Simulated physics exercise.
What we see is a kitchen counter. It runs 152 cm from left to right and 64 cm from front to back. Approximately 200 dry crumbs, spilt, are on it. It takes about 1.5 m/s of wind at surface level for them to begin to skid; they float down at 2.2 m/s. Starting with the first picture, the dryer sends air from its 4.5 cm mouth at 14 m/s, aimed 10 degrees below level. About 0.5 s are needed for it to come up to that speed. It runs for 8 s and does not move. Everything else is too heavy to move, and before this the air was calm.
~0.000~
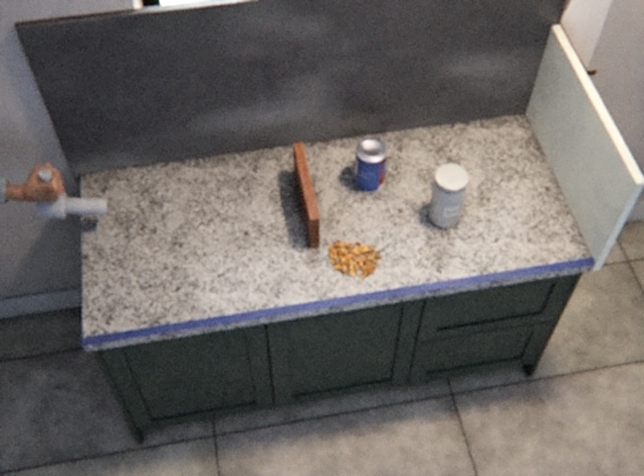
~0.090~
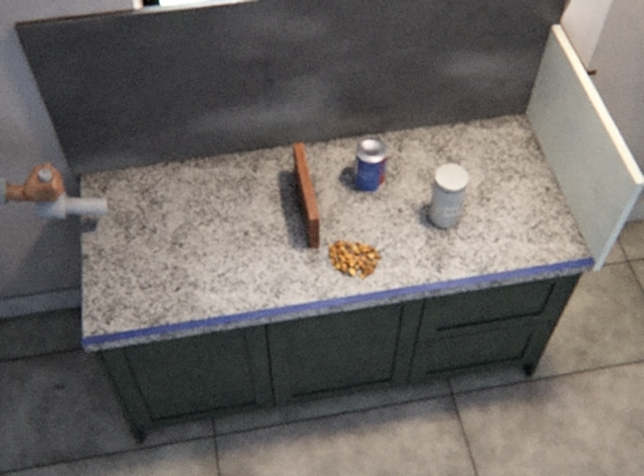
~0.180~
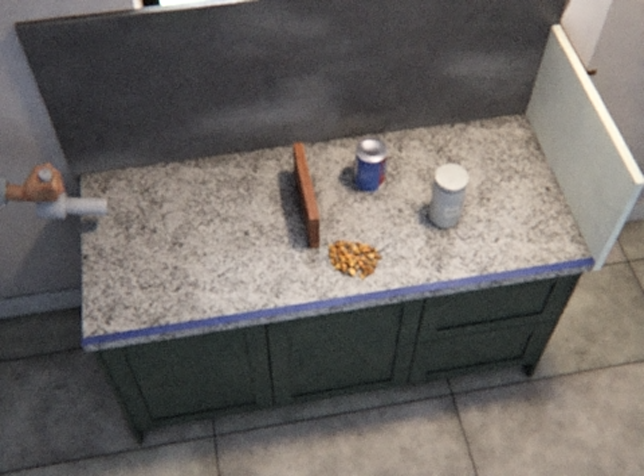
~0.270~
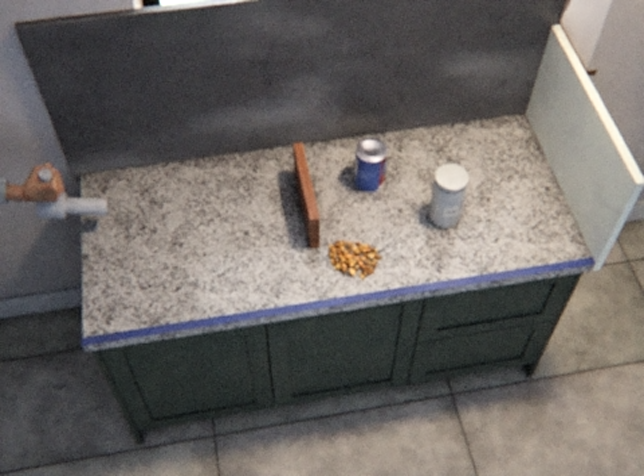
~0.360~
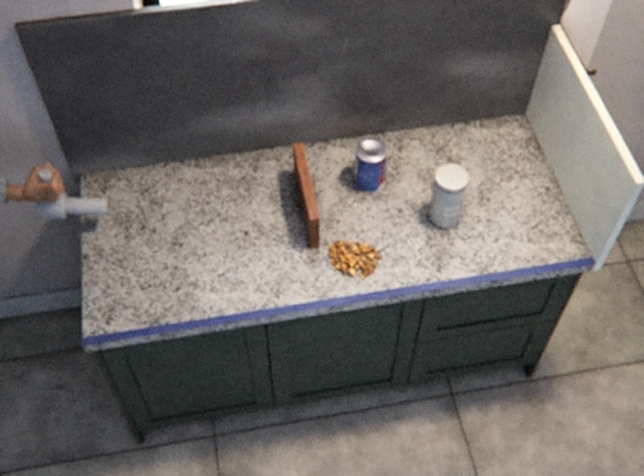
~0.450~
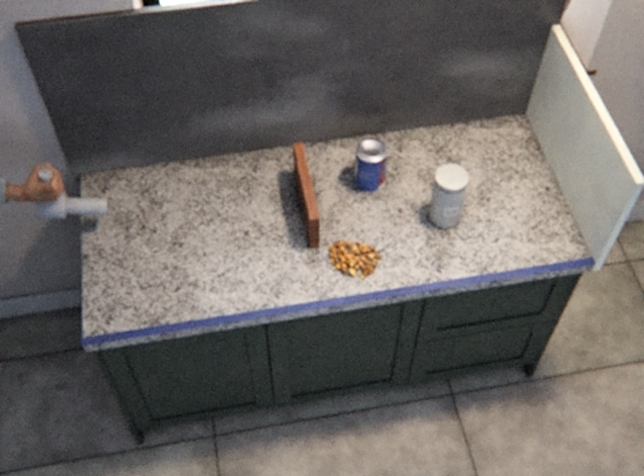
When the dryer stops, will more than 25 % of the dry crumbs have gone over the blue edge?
No, watch it - the losses over that edge are going to stay within one in four.
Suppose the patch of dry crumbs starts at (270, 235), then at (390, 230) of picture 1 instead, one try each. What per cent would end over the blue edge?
Taking the two spots in order, you'd get 90 percent and then 0 percent.
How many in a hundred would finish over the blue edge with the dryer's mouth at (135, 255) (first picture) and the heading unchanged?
In that case some 50 per cent.
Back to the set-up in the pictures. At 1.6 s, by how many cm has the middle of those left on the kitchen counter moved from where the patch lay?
About 0 cm.
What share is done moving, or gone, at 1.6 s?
About 70 %.
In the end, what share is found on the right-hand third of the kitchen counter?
0 %.
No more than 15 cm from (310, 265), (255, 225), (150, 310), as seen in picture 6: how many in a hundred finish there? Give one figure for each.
I would say some 60 %, 0 % and 0 % respectively.
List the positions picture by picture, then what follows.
In the first picture, the middle of the dry crumbs is near (354, 259), none has stirred yet and the mouth of the dryer is at (107, 207).
In the second picture, the middle of the dry crumbs is near (354, 258), none has stirred yet and the blue edge is centred on (348, 304).
In the third picture, the middle of the dry crumbs is near (354, 258), none has stirred yet, the top of a board is at (306, 179) and the top of a tin is at (372, 150).
In the fourth picture, the middle of the dry crumbs is near (354, 258) and none has stirred yet.
In the fifth picture, the middle of the dry crumbs is near (354, 258) and none has stirred yet.
In the sixth picture, the middle of the dry crumbs is near (354, 258) and none has stirred yet.
After 1.6 s, 30 % are on the move or not yet settled, 0 % are over the blue edge; the middle of those still in play is near (354, 258).
After 2.6 s, 29 % are on the move or not yet settled, 0 % are over the blue edge; the middle of those still in play is near (354, 258).
After 4.4 s, 26 % are on the move or not yet settled, 2 % are over the blue edge; the middle of those still in play is near (354, 258).
After 8.0 s, at the end, 4 % are over the blue edge; the middle of those still in play is near (354, 258).
